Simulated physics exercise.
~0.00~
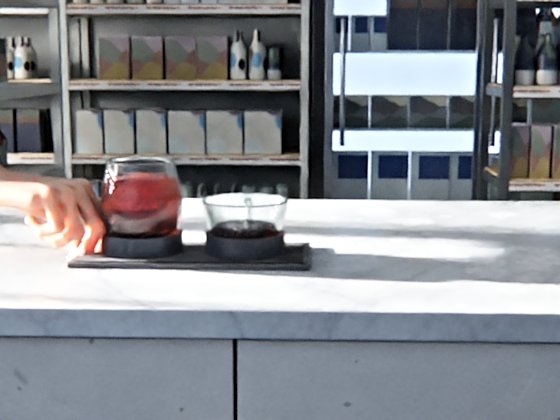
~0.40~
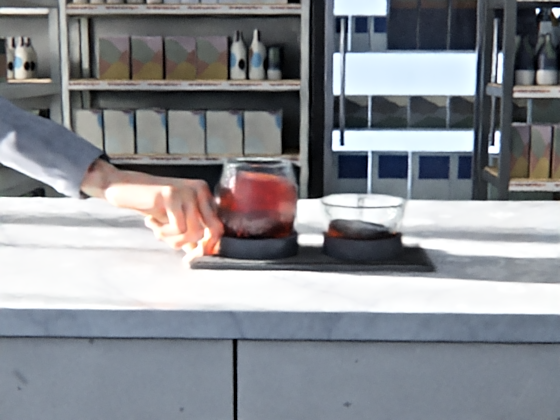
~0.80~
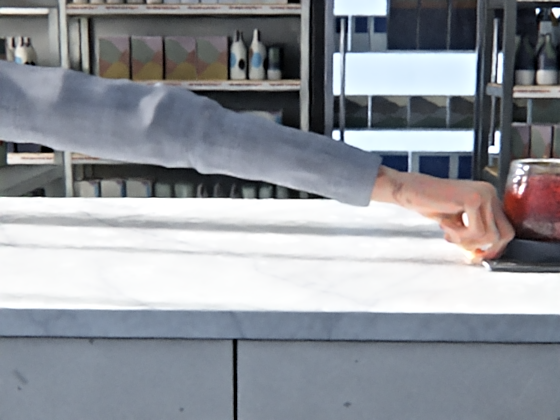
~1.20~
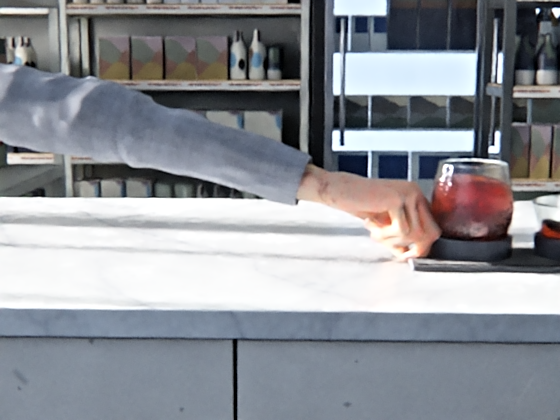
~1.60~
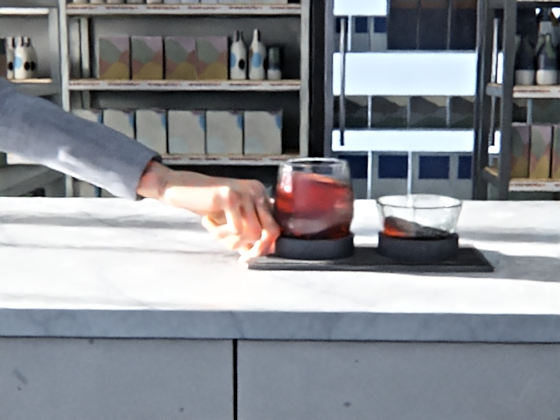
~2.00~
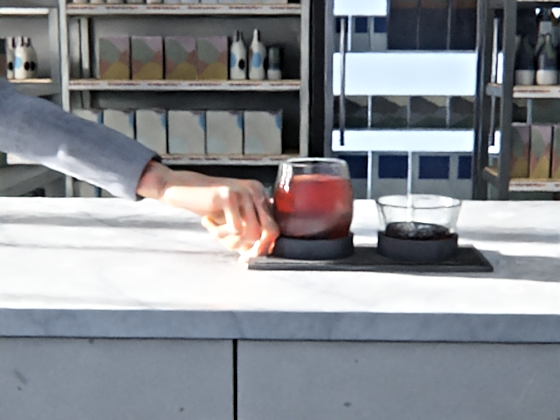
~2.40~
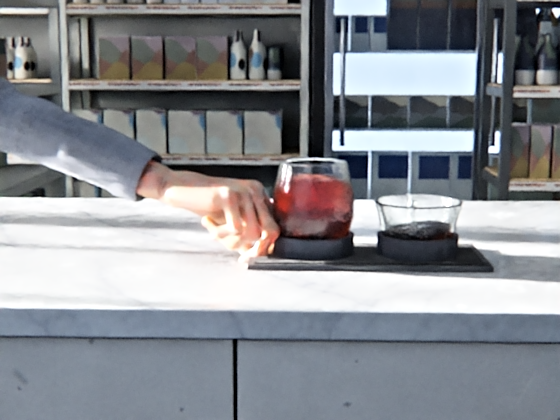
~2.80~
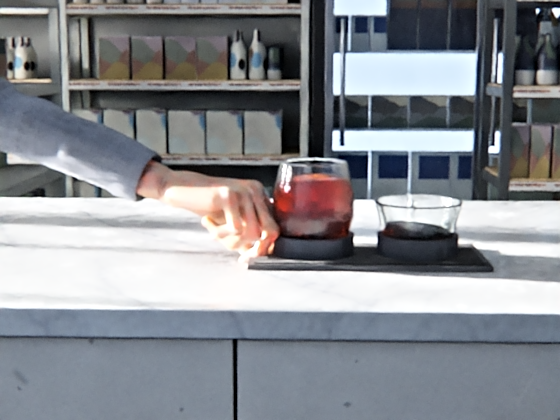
A hand slides a dark tray holding two clear glass vessels across a pale stone counter, seen from the front at counter height. The rounded glass on the left holds red tea, while the shallower one on the right holds a little dark liquid; shelves of boxes and bottles stand behind. The grey-sleeved arm pushes the tray far to the right, until the right-hand vessel leaves the view. It then draws the tray back left, the red tea sloshing, and stops near the middle. The tea settles as the hand stays on the tray.
